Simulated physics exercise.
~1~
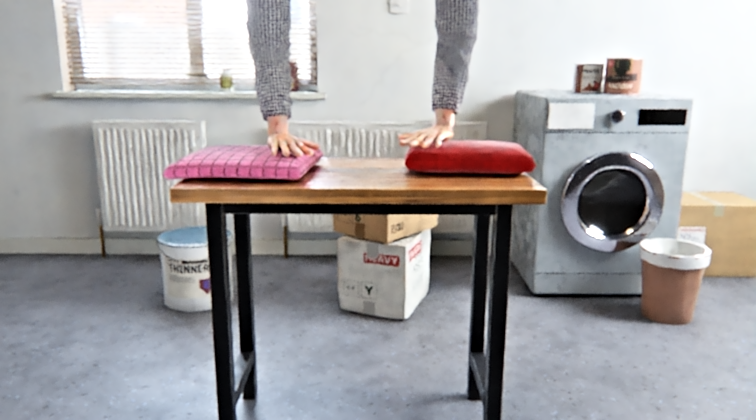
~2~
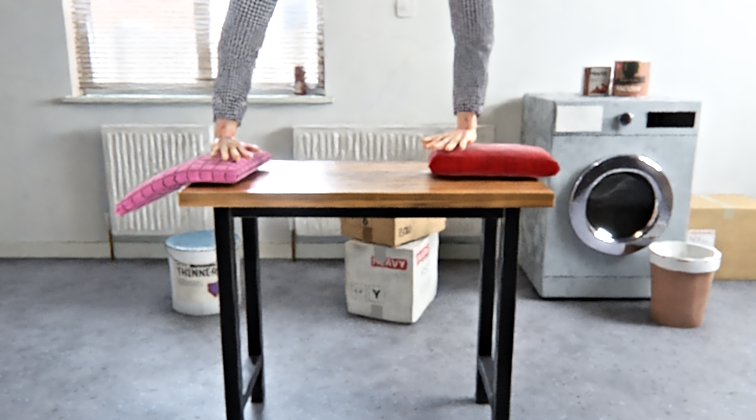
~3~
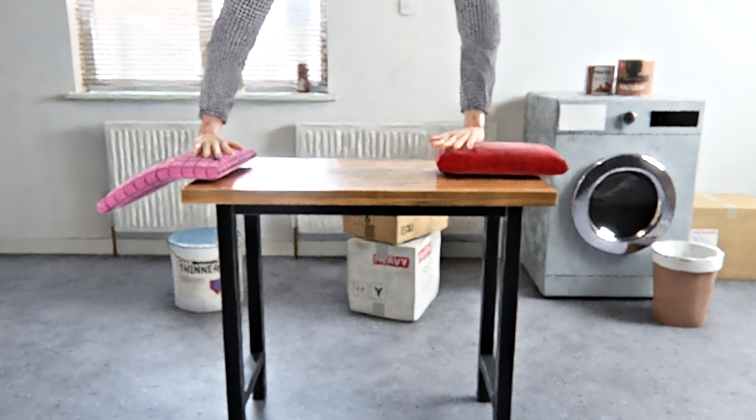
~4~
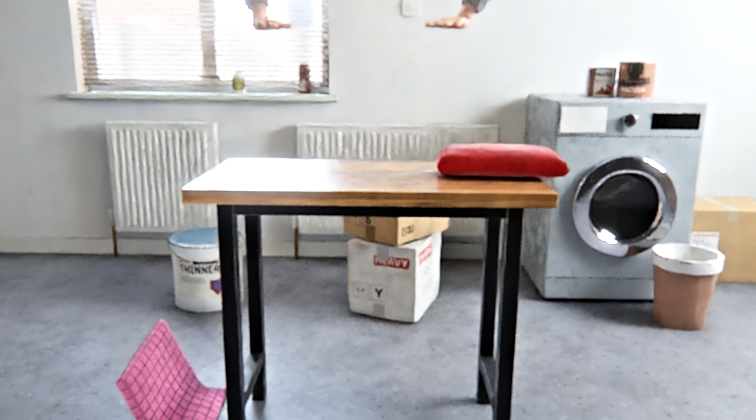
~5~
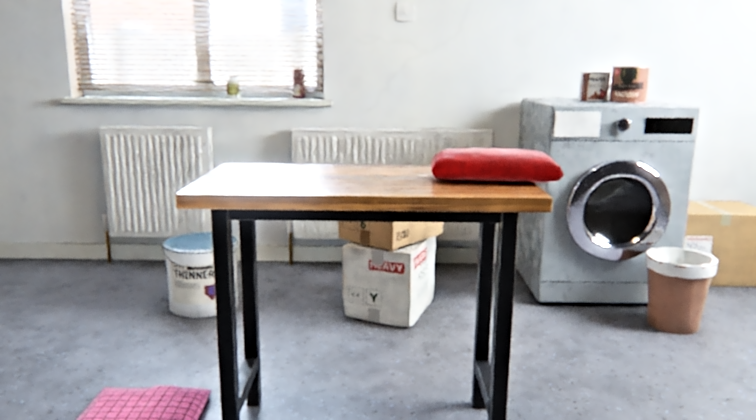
We see two hands push a pink seat pad left and a red cushion-like sack slightly right on a wooden table, then lift away; the pink pad slides off the left end and lands on the floor, while the red one stays on top.
